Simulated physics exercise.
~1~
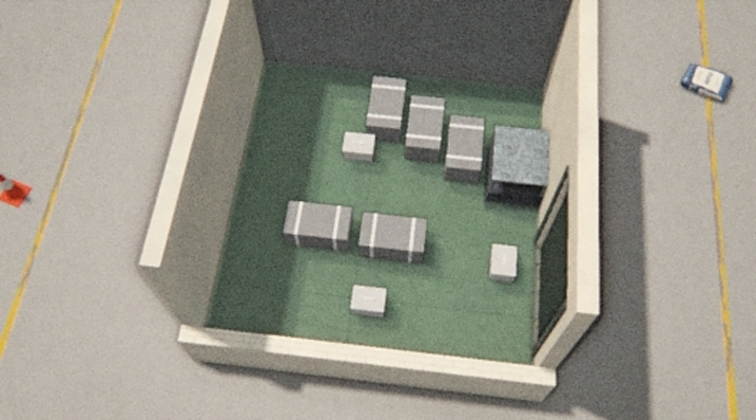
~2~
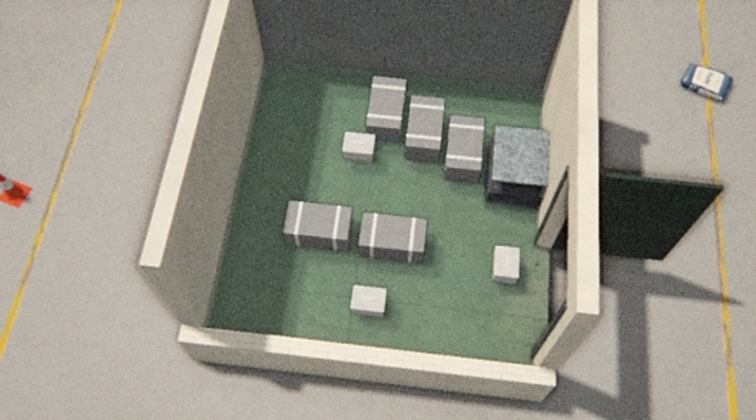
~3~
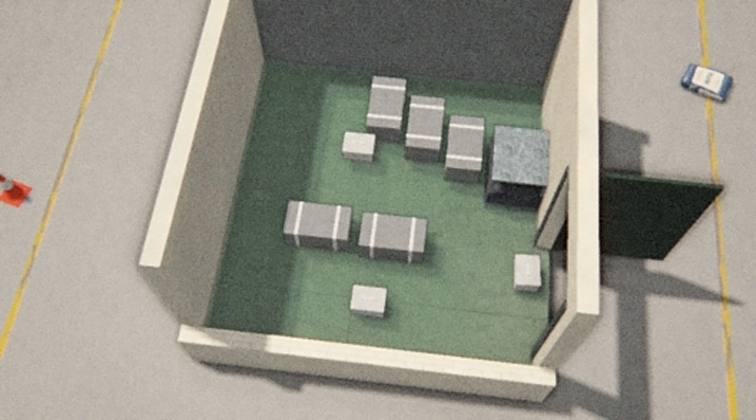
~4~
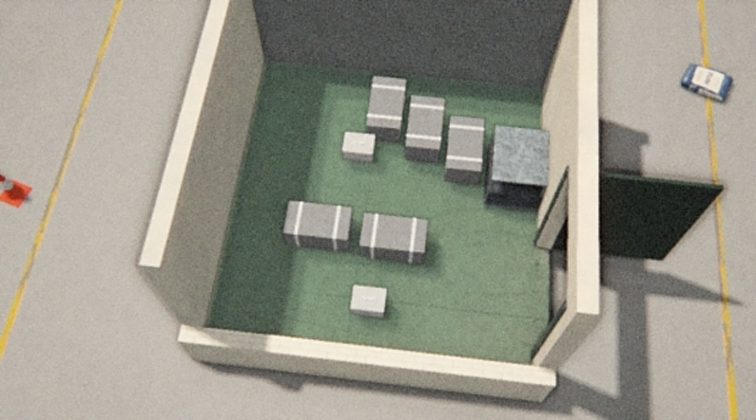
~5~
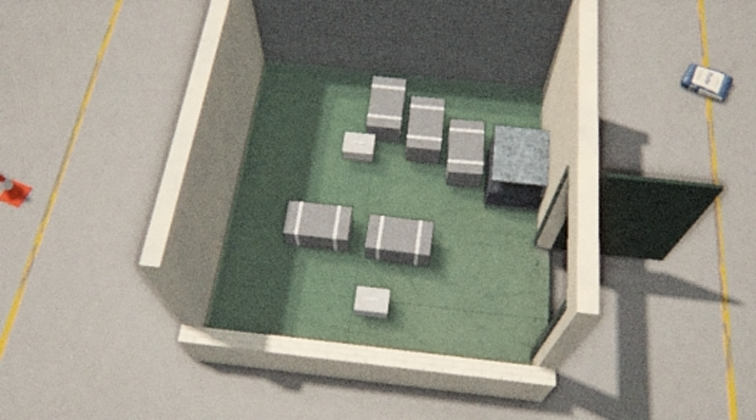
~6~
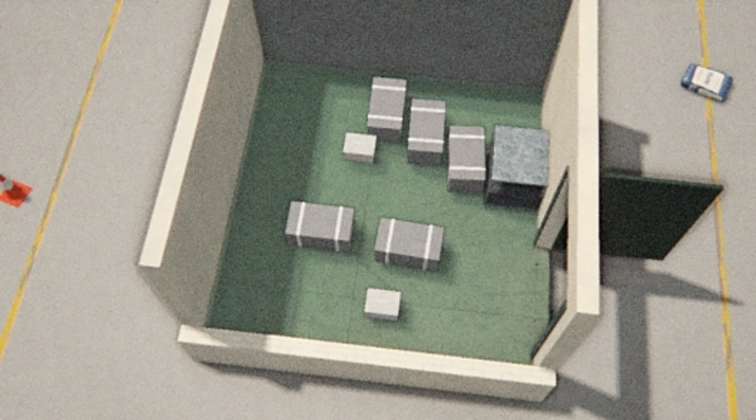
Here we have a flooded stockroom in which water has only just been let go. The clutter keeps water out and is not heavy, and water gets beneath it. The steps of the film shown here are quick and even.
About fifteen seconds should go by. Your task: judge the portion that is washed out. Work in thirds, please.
That would be two thirds or more.
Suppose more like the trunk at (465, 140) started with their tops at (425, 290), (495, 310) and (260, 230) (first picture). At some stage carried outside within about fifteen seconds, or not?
In turn: Washed out, out, inside.
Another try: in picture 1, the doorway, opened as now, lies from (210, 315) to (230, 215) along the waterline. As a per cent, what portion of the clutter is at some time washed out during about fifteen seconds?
It works out at 50 percent.
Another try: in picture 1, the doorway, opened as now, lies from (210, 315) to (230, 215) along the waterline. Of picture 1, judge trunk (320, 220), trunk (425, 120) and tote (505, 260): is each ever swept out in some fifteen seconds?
Lab log - 1: Escaped; 2: Retained; 3: Retained.
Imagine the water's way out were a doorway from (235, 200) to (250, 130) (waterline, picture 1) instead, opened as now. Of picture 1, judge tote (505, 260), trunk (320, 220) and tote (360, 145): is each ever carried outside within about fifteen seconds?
In the order given: Remains, escapes, escapes.
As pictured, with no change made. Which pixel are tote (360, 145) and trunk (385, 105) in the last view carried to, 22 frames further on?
My guess is close to (493, 260), then close to (433, 192).
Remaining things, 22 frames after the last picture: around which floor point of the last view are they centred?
Estimate: Close to (460, 238) px.
A moment on, 1 of 8 are out; 7 afloat.
Next, 4 of 8 are out; 4 afloat.
Later, 6 of 8 are out; 2 afloat.
In the end, 7 of 8 are out; 1 afloat.
